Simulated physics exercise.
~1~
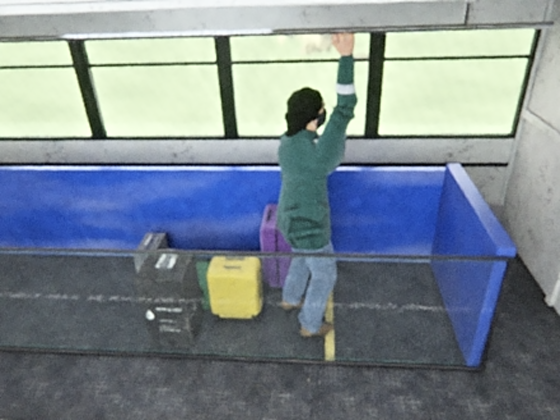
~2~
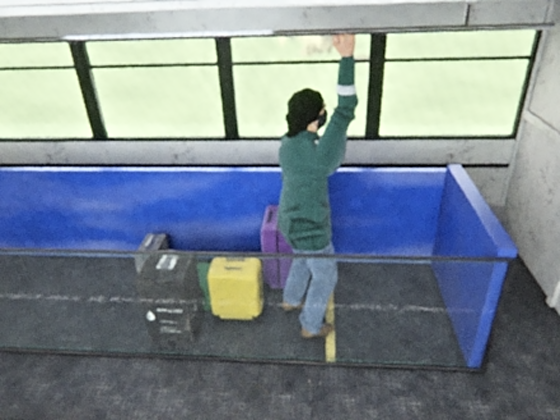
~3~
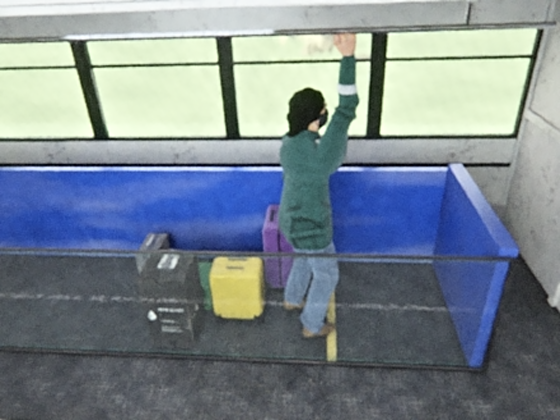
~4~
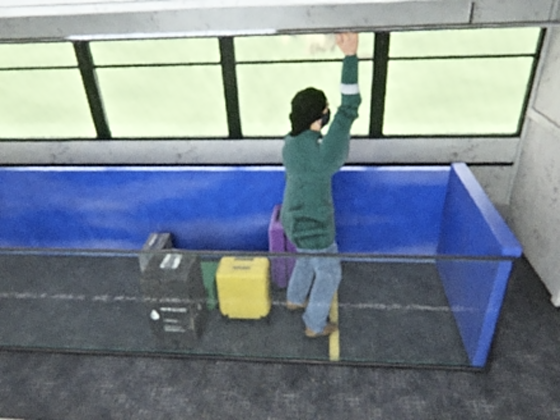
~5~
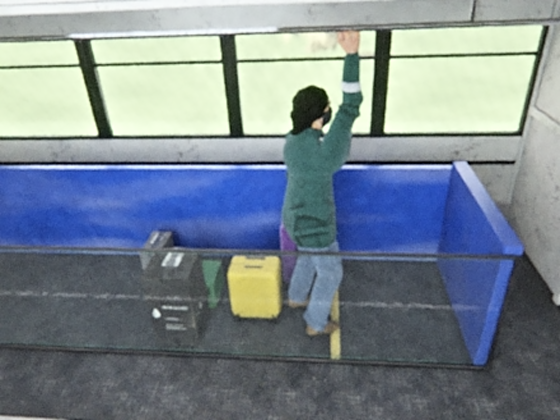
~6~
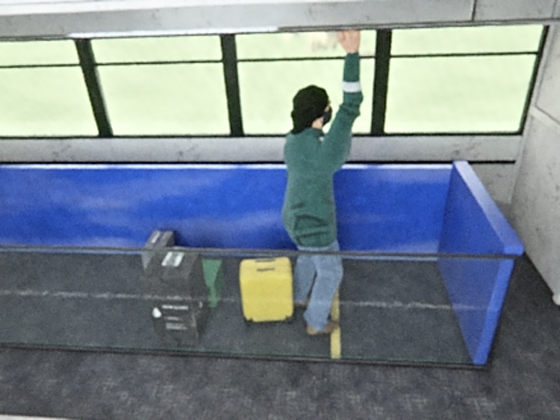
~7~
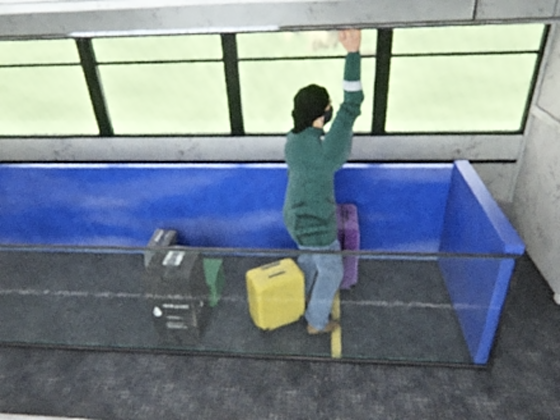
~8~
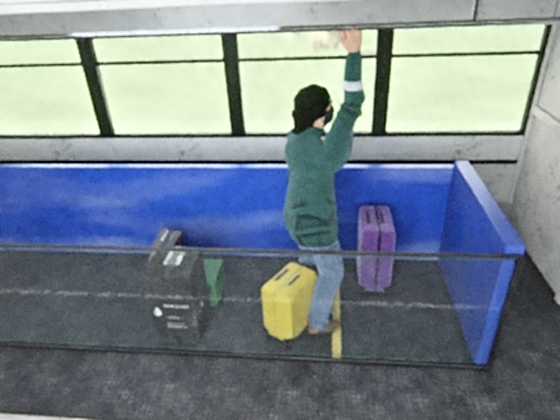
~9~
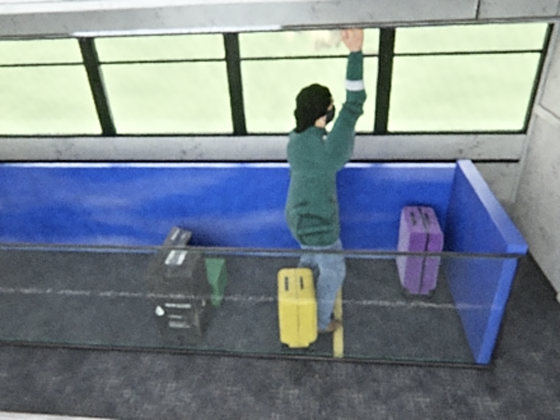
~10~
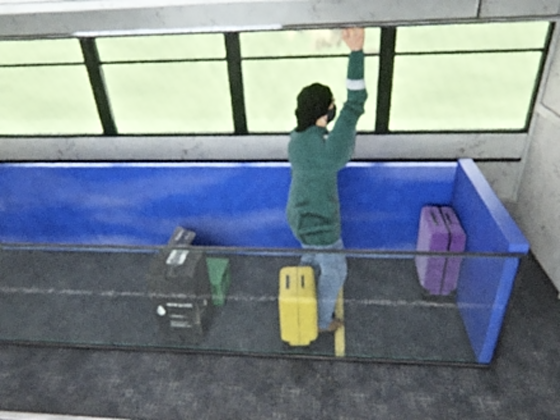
In the luggage bay of a bus, a person holds on overhead as a purple case rolls right behind them across the yellow line, while a yellow case rolls right, turns and stops short of it; a grey carton ends leaning beside the black bag and green crate.
